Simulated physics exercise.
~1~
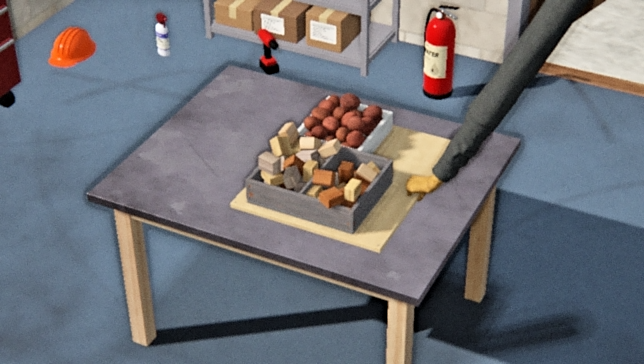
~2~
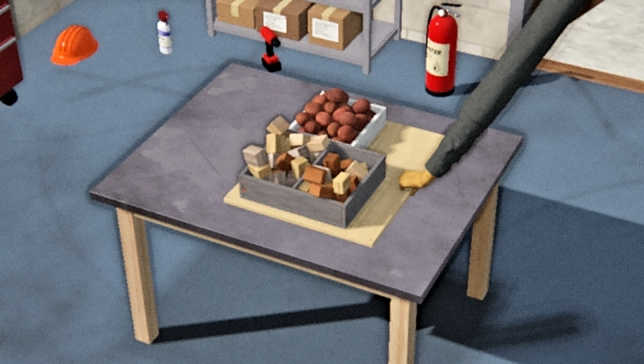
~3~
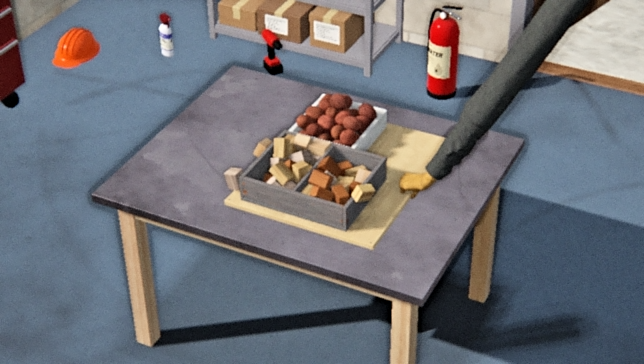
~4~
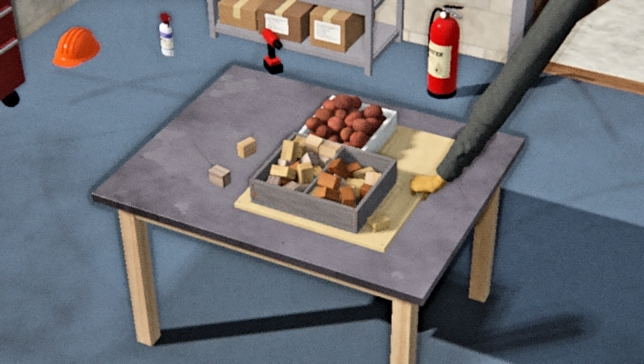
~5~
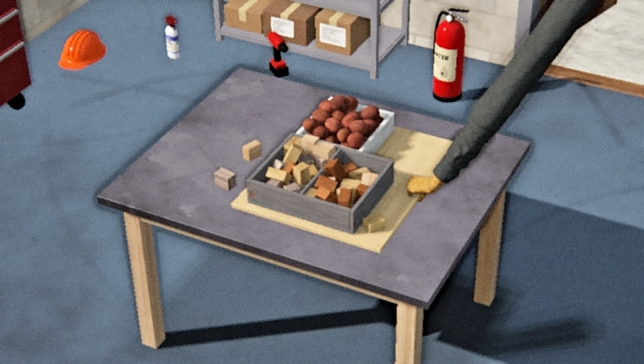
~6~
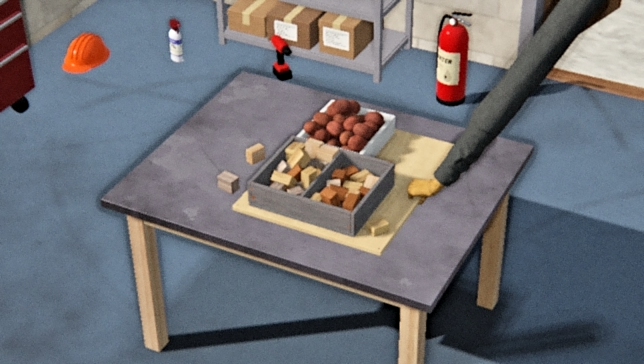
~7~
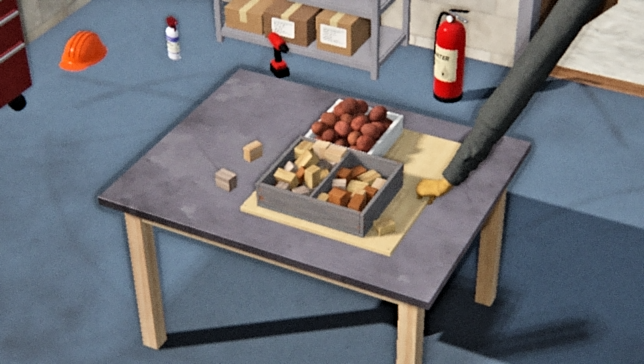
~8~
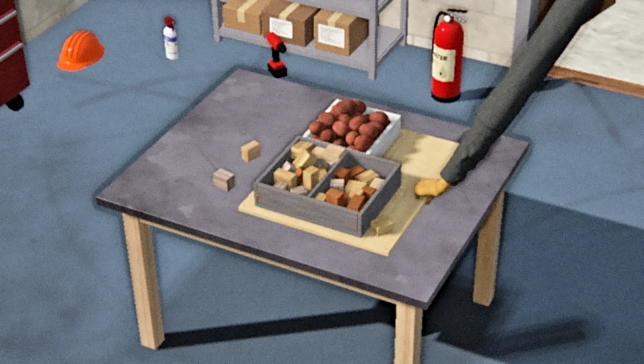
An arm in a dark sleeve and yellow glove reaches in from the upper right to a pale board on a grey table, seen from above in a workshop with a blue floor. On the board sit a divided grey tray heaped with wooden blocks and, behind it, a white tray of reddish potatoes. The board shifts slightly left, then right, and the blocks tumble and settle lower. A few spill out, two coming to rest on the tabletop to the left and one on the board near the glove. After smaller shifts, the potatoes remain in their tray.
